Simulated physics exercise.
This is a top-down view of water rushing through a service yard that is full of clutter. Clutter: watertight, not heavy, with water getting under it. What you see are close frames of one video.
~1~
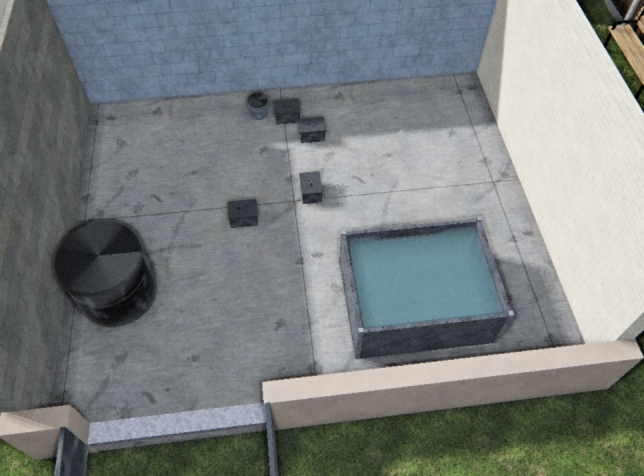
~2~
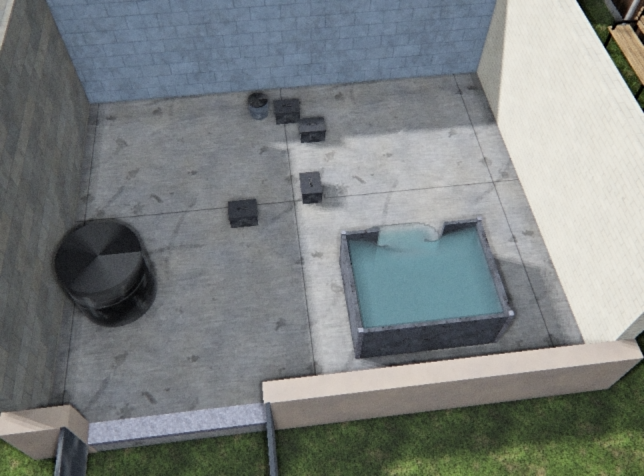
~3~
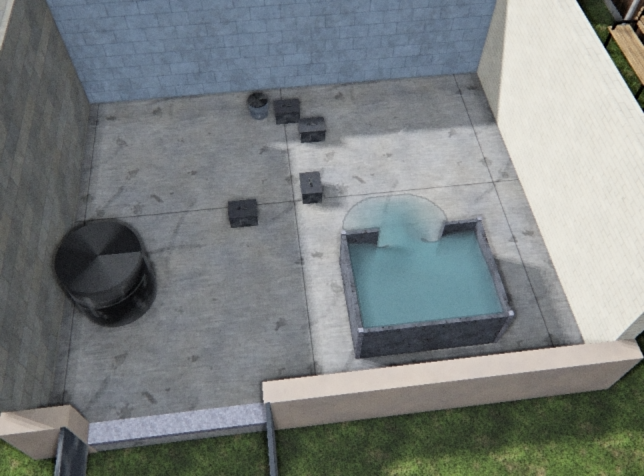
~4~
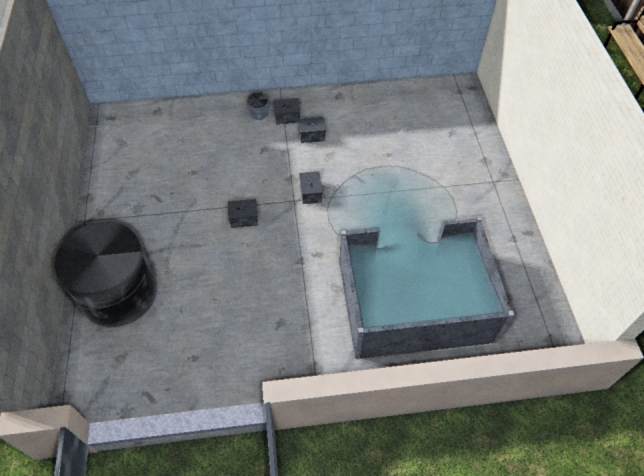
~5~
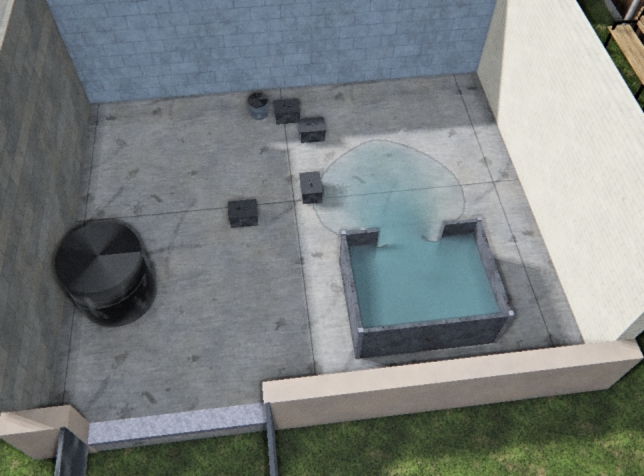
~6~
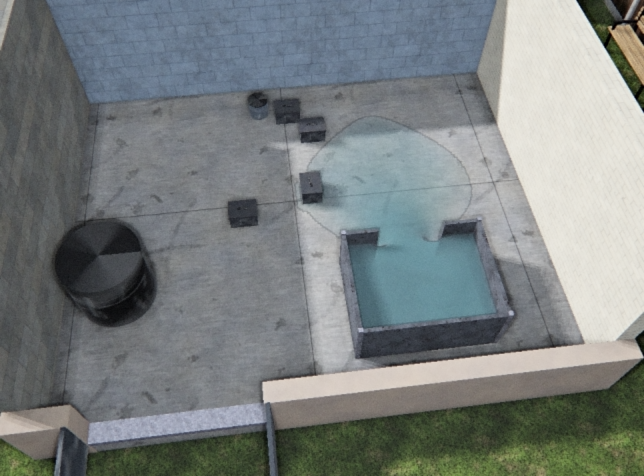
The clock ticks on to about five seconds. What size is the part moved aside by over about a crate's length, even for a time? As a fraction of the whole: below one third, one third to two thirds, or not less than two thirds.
Two thirds or higher.
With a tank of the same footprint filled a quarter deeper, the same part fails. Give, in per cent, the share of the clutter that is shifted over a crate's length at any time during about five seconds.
Close to 80 % of the lot.
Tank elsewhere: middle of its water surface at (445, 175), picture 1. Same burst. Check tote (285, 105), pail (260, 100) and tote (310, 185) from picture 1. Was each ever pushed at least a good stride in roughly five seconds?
In order: Went well off, went well off, remained close by.
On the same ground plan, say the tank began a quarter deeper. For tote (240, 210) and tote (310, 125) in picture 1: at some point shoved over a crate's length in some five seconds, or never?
Each in sequence - never got there, carried at least that far.
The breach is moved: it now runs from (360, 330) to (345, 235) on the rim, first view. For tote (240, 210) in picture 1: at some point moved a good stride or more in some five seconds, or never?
Going by the pictures, this one made the full stretch.
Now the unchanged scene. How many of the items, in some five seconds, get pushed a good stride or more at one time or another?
4 in all.
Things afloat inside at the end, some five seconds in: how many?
My tally gives 2.
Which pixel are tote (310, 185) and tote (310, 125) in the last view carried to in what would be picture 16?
First object near (193, 161); second object near (283, 79).
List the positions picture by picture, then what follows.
The first picture shows a tote at (311, 183) rests on the ground; a tote at (287, 106), on the bottom; 0 of 5 have shifted.
The second picture shows a tote at (311, 183), on the bottom; a tote at (287, 106), on the bottom; 0 of 5 have shifted.
The third picture shows a tote at (311, 183), on the bottom; a tote at (287, 106) rests on the ground; 0 of 5 have shifted.
The fourth picture shows a tote at (311, 183) rests on the ground; a tote at (287, 106) rests on the ground; 0 of 5 have shifted.
The fifth picture shows a tote at (311, 183), on the bottom; a tote at (287, 106) rests on the ground; 0 of 5 have shifted.
The sixth picture shows a tote at (311, 183) rests on the ground; a tote at (287, 106) rests on the ground; 0 of 5 have shifted.
A moment on, 0 of 5 are well off their spots; 0 afloat.
Next, 4 of 5 are well off their spots; 3 afloat.
Later, 4 of 5 are well off their spots; 3 afloat.
In the end, 4 of 5 are well off their spots, and 4 have been at some point; 2 afloat.
